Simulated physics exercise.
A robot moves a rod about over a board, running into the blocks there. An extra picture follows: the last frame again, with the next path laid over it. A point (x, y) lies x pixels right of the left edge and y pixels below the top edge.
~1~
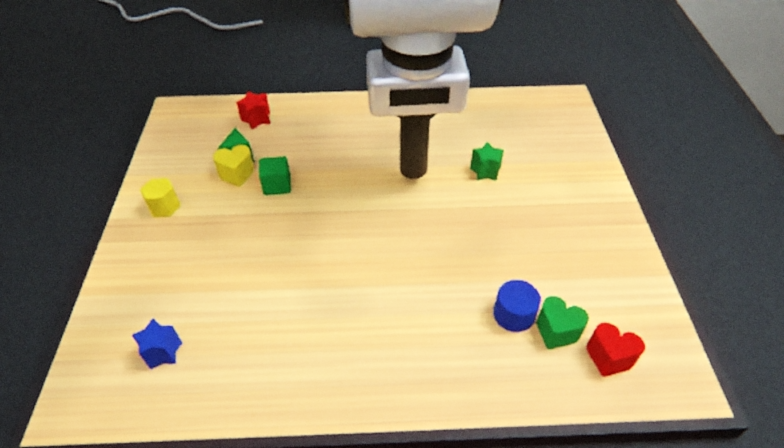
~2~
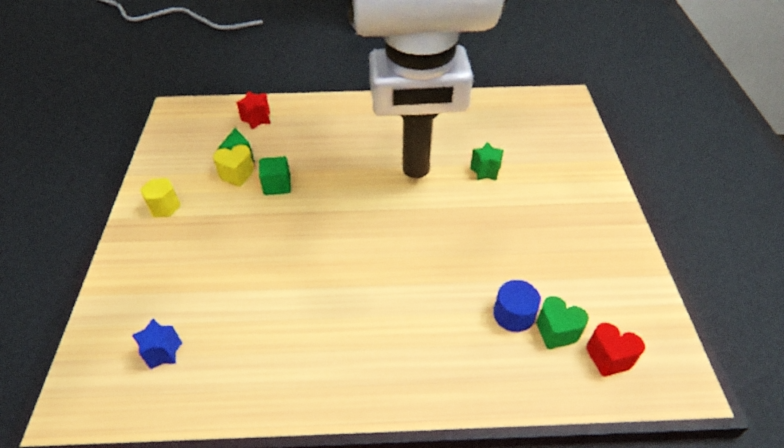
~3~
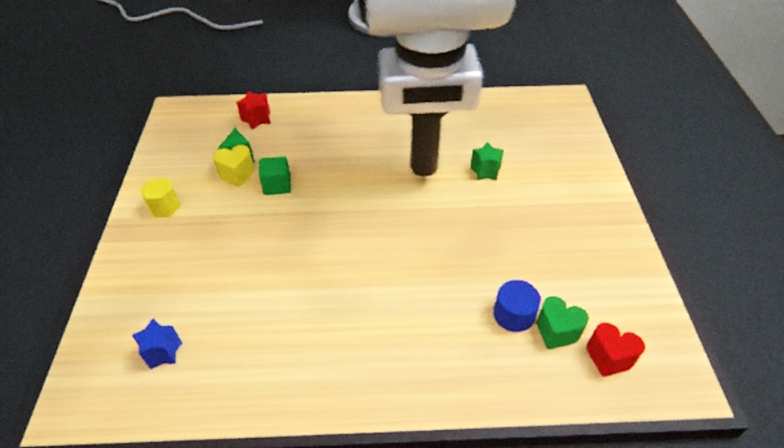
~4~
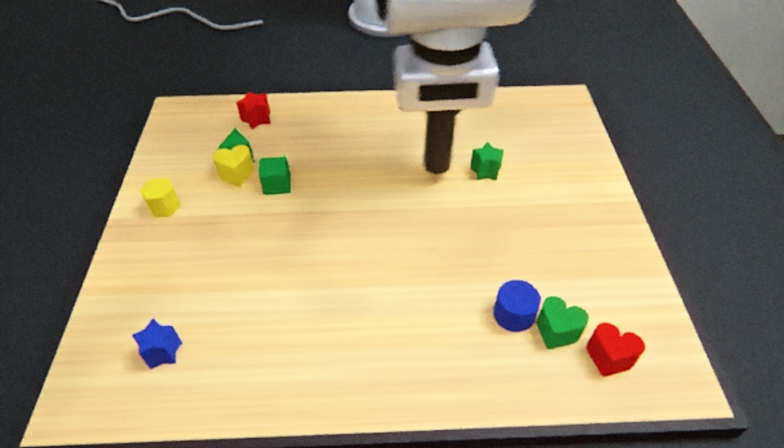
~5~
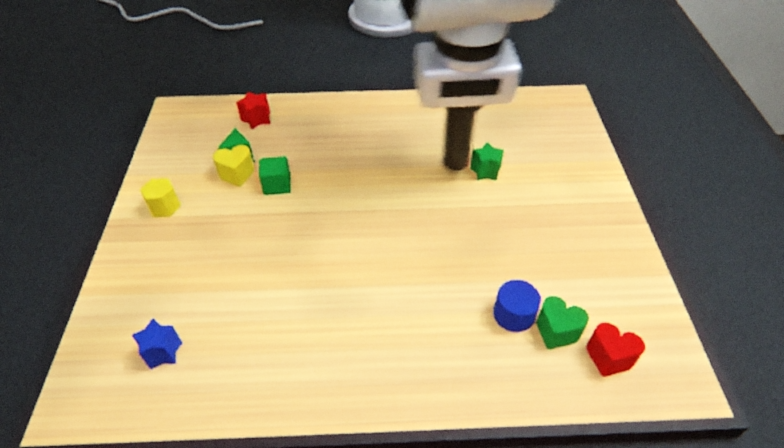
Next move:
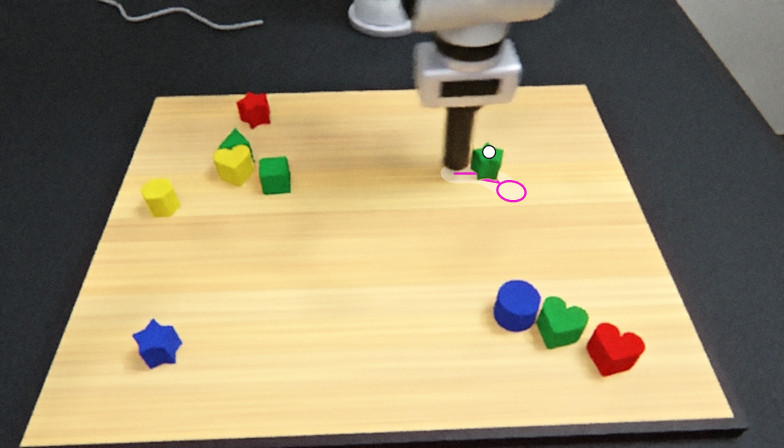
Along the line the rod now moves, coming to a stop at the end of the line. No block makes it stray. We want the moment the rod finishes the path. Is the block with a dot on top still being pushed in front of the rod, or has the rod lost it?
As far as I can tell, the block with a dot on top has dropped away to the side or behind.
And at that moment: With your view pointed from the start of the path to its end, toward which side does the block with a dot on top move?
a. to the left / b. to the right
The correct letter is a.
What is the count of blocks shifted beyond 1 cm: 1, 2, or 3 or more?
Number moved: 1.
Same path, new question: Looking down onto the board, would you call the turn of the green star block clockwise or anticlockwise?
Viewed from overhead, the green star block winds up turned anticlockwise.
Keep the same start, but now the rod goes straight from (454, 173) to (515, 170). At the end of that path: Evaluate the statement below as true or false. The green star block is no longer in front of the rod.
The claim does not hold.
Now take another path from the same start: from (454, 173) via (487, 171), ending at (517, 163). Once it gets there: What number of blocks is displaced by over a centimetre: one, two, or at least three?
The answer will be one.
The line goes from (454, 173) over (475, 174) and (495, 180) to (511, 191); the dot is on the green star block.
The first path, step by step. Halfway along, rod at (488, 164); green star block at (513, 151).
At the end, rod at (514, 179); green star block at (523, 154), turned 40° anticlockwise.
